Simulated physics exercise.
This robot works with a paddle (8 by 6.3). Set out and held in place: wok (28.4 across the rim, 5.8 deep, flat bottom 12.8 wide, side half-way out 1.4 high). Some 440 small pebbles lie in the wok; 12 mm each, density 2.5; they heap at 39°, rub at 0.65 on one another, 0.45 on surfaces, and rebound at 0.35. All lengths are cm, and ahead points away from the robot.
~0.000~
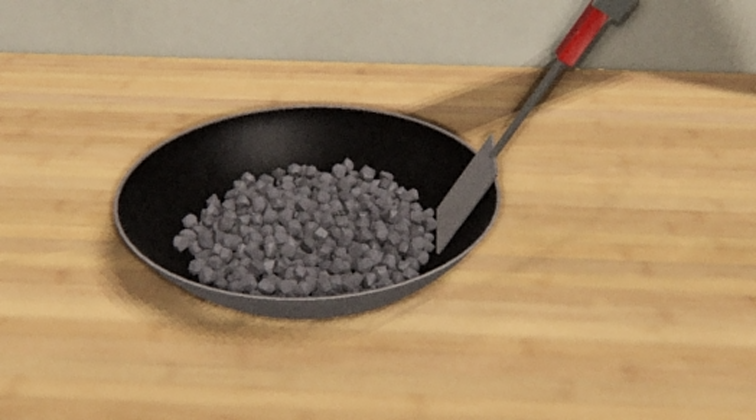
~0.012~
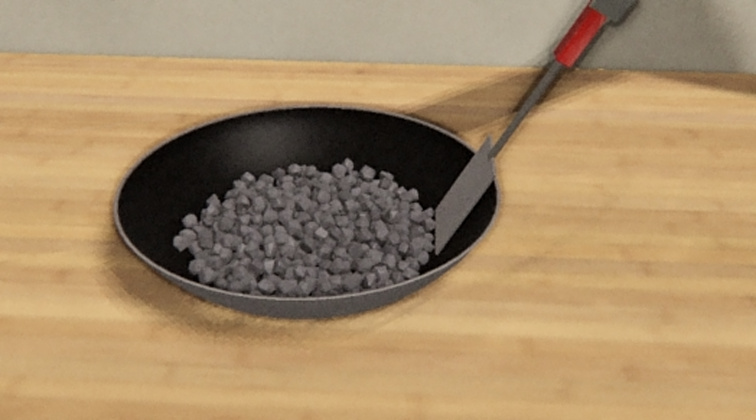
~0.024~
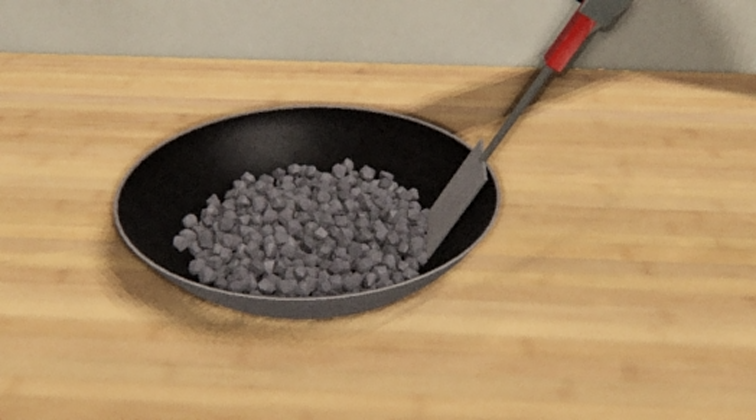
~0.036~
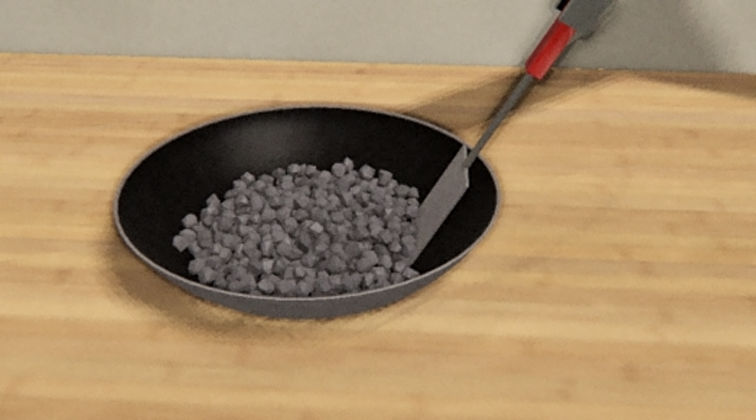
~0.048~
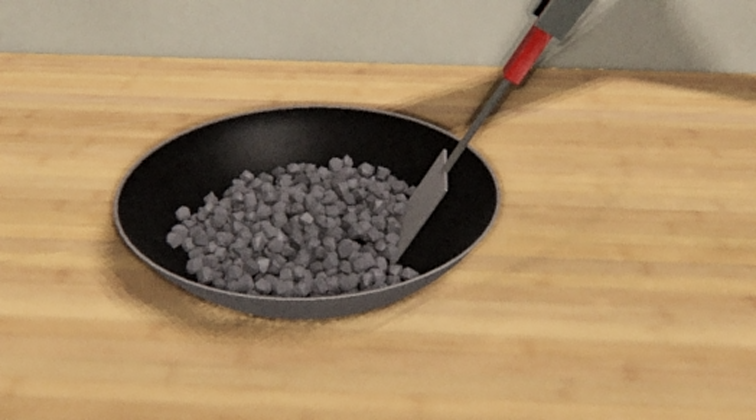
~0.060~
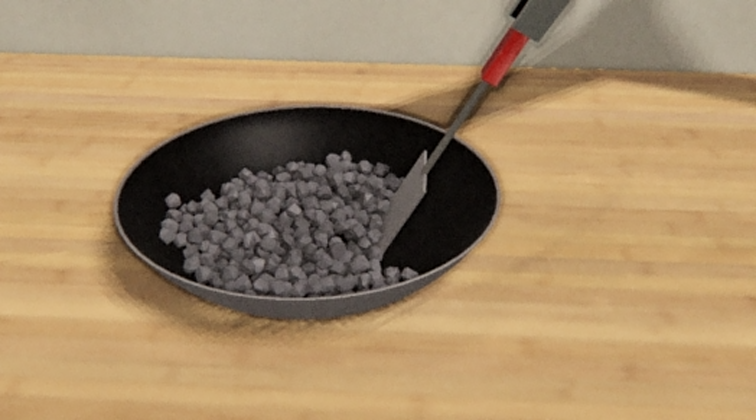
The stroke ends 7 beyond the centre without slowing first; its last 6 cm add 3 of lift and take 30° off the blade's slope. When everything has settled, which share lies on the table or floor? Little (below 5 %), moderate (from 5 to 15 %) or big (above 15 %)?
Share on the table or floor: Moderate (from 5 to 15 %).
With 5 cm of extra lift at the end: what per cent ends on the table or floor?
Some 10 per cent.
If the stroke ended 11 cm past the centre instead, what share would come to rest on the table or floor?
It would be near 30 per cent.
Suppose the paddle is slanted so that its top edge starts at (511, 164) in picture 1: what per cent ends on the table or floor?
About 5 per cent.
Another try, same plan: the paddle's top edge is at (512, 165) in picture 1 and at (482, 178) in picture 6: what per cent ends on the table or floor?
About 0 per cent.
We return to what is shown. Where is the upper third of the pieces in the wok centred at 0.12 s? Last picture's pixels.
At about (250, 206).
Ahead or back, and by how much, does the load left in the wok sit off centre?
About 4.5 cm ahead.
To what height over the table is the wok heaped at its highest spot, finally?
Roughly 6.5 cm.
After 0.09 s, sloping 61°, highest piece 7 above the table; 437 in the wok.
After 0.12 s, sloping 53°, highest piece 8 above the table; 437 in the wok.
After 0.33 s, sloping 31°, highest piece 7 above the table; 398 in the wok, 24 on the table or floor, 15 on the blade or in flight.
After 1.38 s, sloping 31°, highest piece 6 above the table; 396 in the wok, 41 on the table or floor.
At rest, 396 in the wok, 41 on the table or floor. That is 9 % on the table or floor.
